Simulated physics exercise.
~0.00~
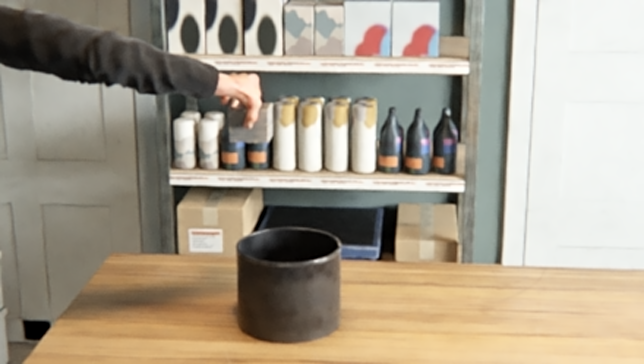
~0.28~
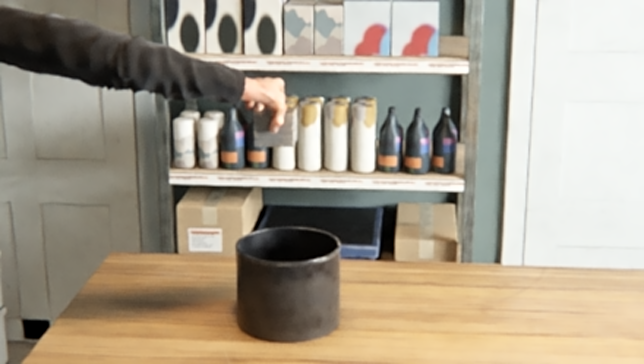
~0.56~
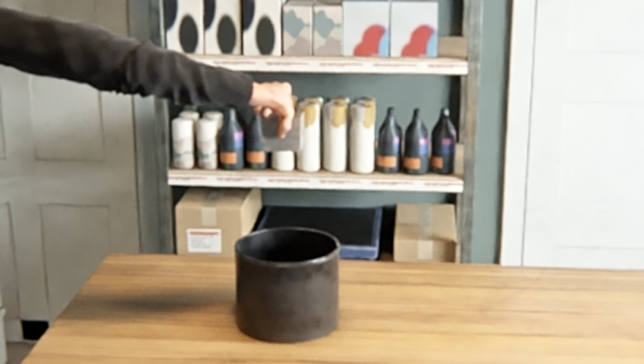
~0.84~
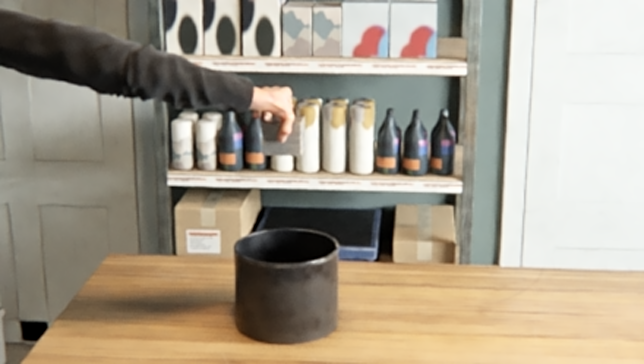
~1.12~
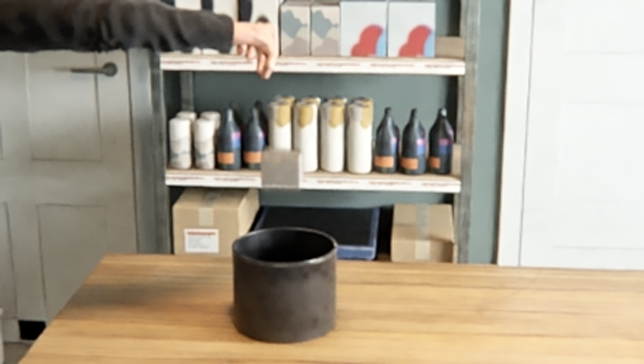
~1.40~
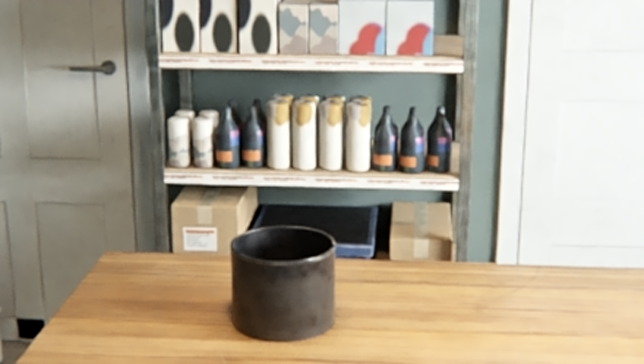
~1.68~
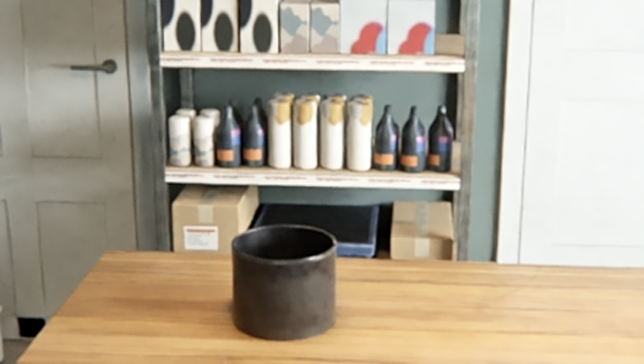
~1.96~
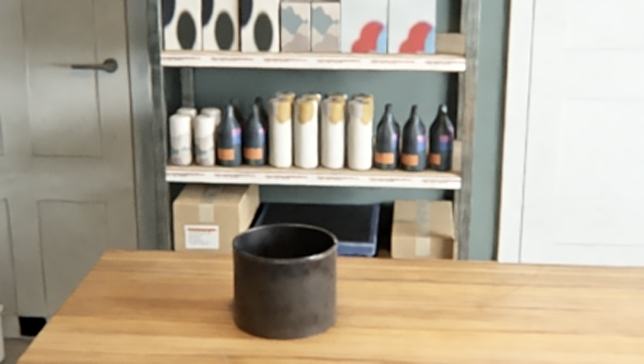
A small grey block, held by a hand above a dark round container on a wooden table, moves right and lowers slightly before the fingers let go. It drops toward the container and disappears from view as the hand withdraws, leaving the container standing still before the shelves.
